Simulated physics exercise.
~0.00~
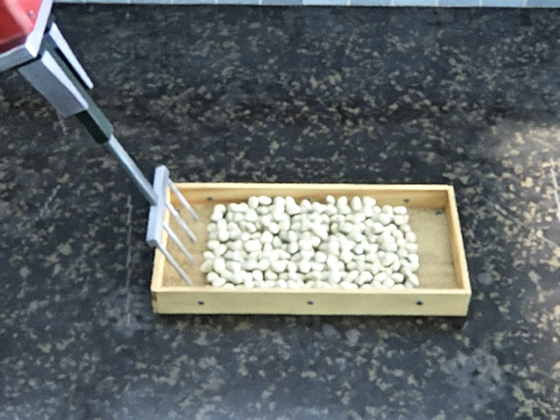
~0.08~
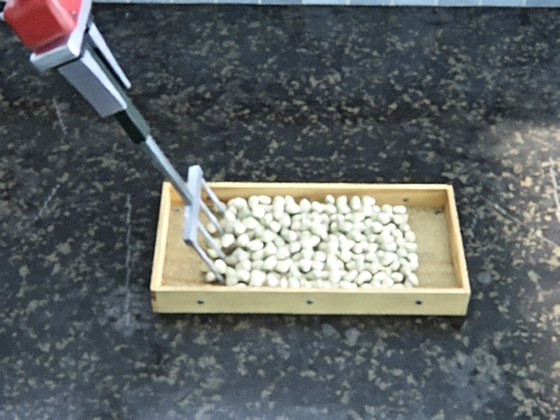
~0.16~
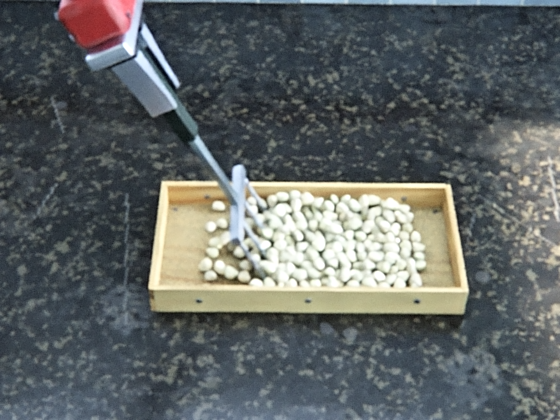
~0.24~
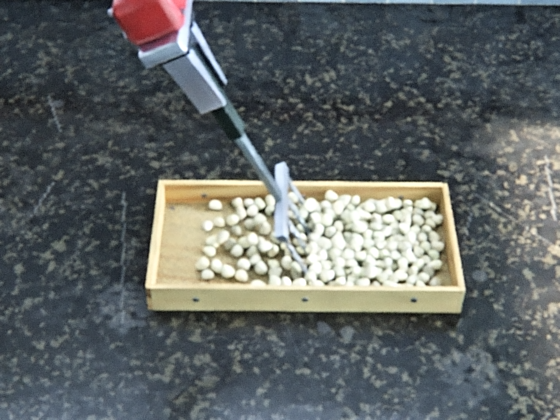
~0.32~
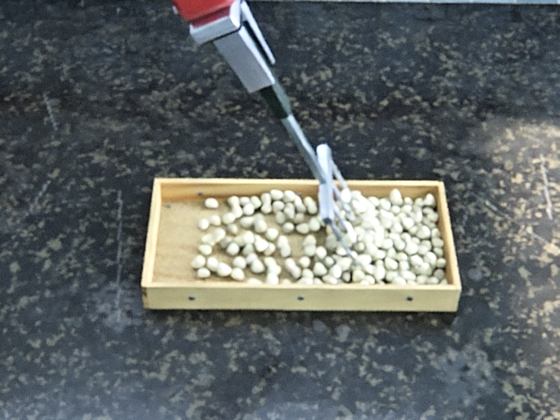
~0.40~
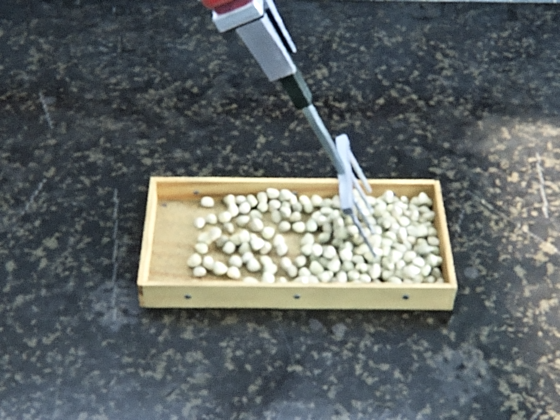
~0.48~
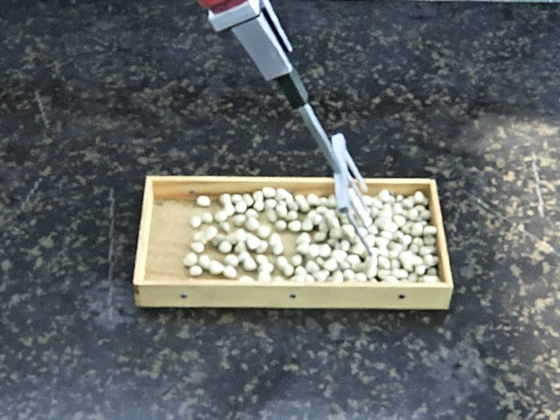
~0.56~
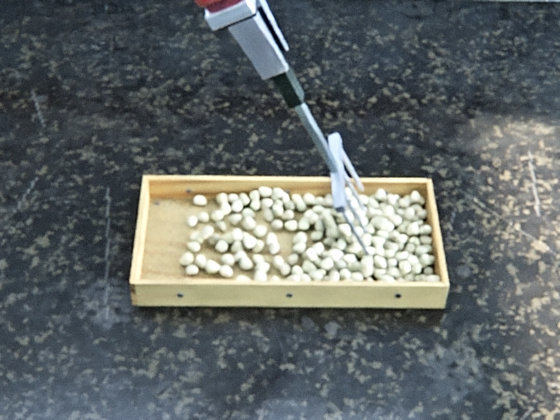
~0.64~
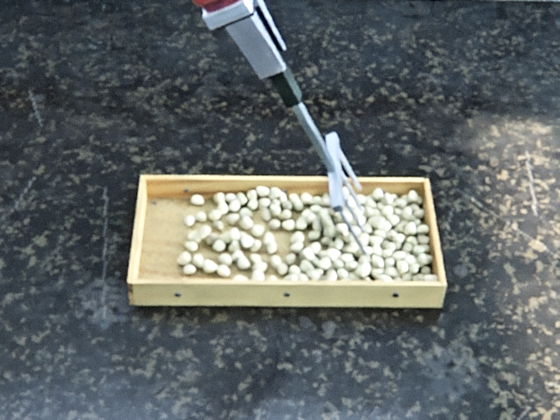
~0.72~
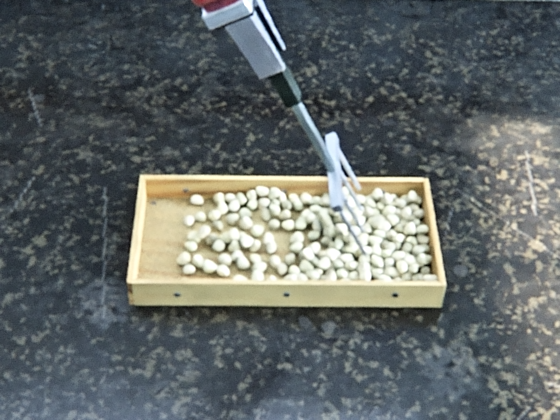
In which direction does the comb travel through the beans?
The comb travels to the right through the beans before coming to a stop.
